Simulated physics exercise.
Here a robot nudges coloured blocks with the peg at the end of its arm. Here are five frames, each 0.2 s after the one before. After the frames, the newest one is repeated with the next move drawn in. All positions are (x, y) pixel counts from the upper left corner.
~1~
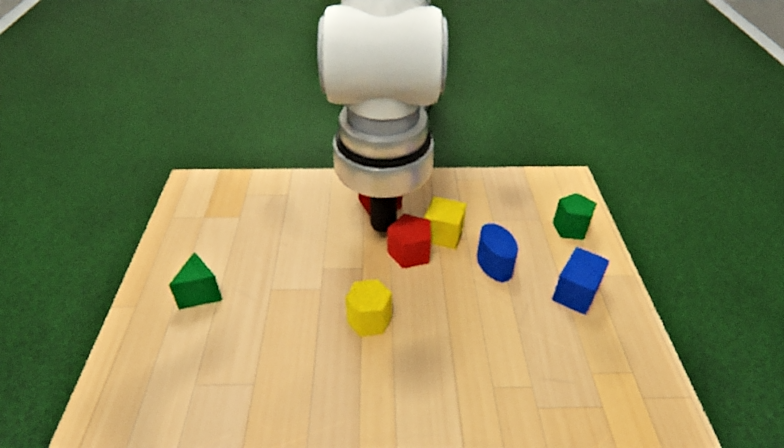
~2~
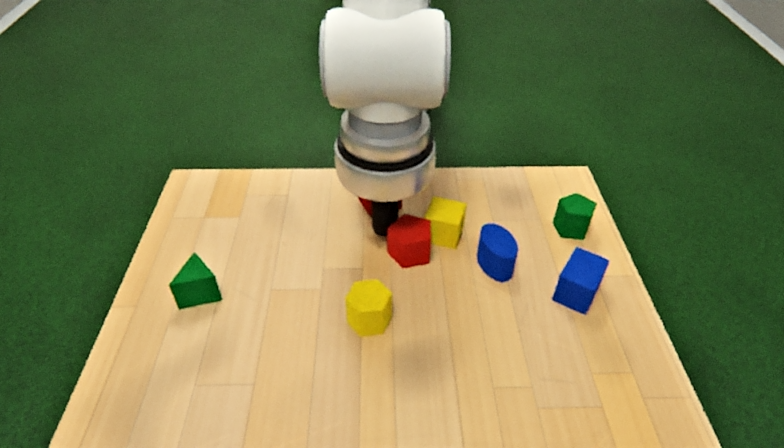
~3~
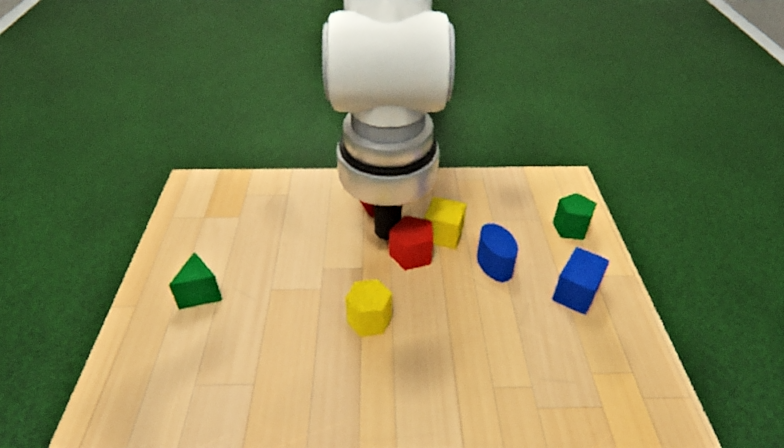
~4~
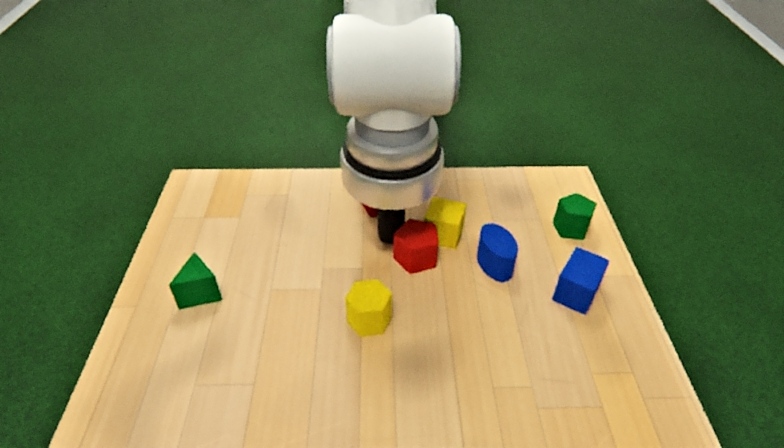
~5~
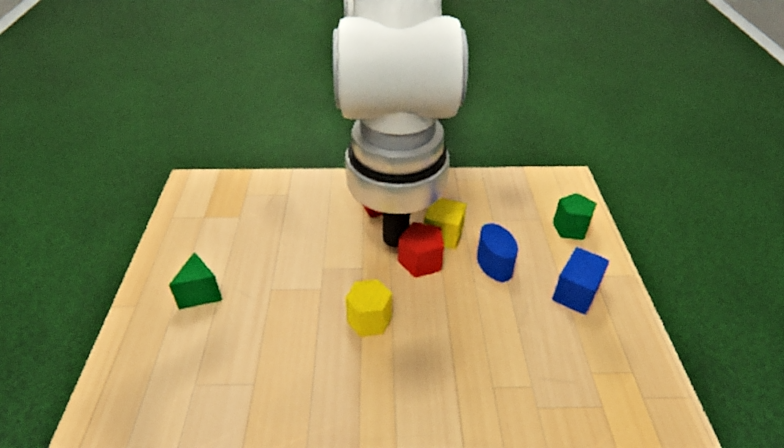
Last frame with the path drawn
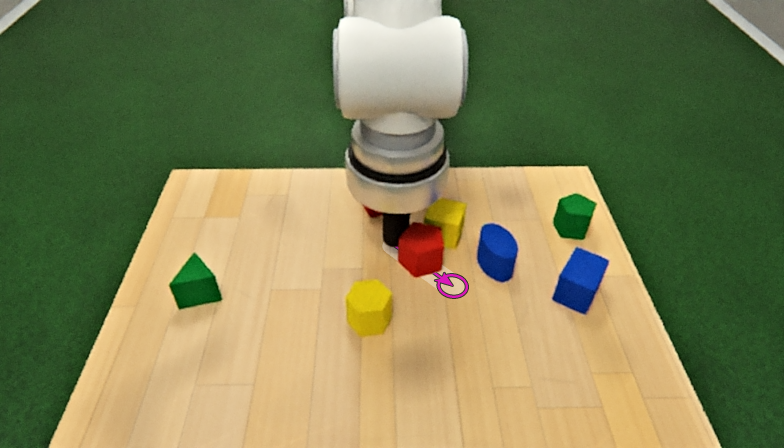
The robot arm edged slightly right and toward the viewer, its black peg nudging the red block a short way in the same direction, while the yellow, blue and green blocks around it stayed still.
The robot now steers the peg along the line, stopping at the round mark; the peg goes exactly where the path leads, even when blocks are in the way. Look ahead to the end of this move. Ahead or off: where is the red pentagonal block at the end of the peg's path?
In front, I predict.
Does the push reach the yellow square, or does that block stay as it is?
The answer is that it remains undisturbed.
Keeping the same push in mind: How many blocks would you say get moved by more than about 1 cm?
One block shifts.
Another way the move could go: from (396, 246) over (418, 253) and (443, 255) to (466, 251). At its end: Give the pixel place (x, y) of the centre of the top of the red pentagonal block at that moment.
Its top face will be centred at roughly (457, 254).
Drawn move, in a line from (396, 246) to (453, 286).
What follows on the original path. Halfway along, peg at (424, 259); red pentagonal block at (454, 257).
At the end, peg at (454, 279); red pentagonal block at (487, 278); yellow square still.
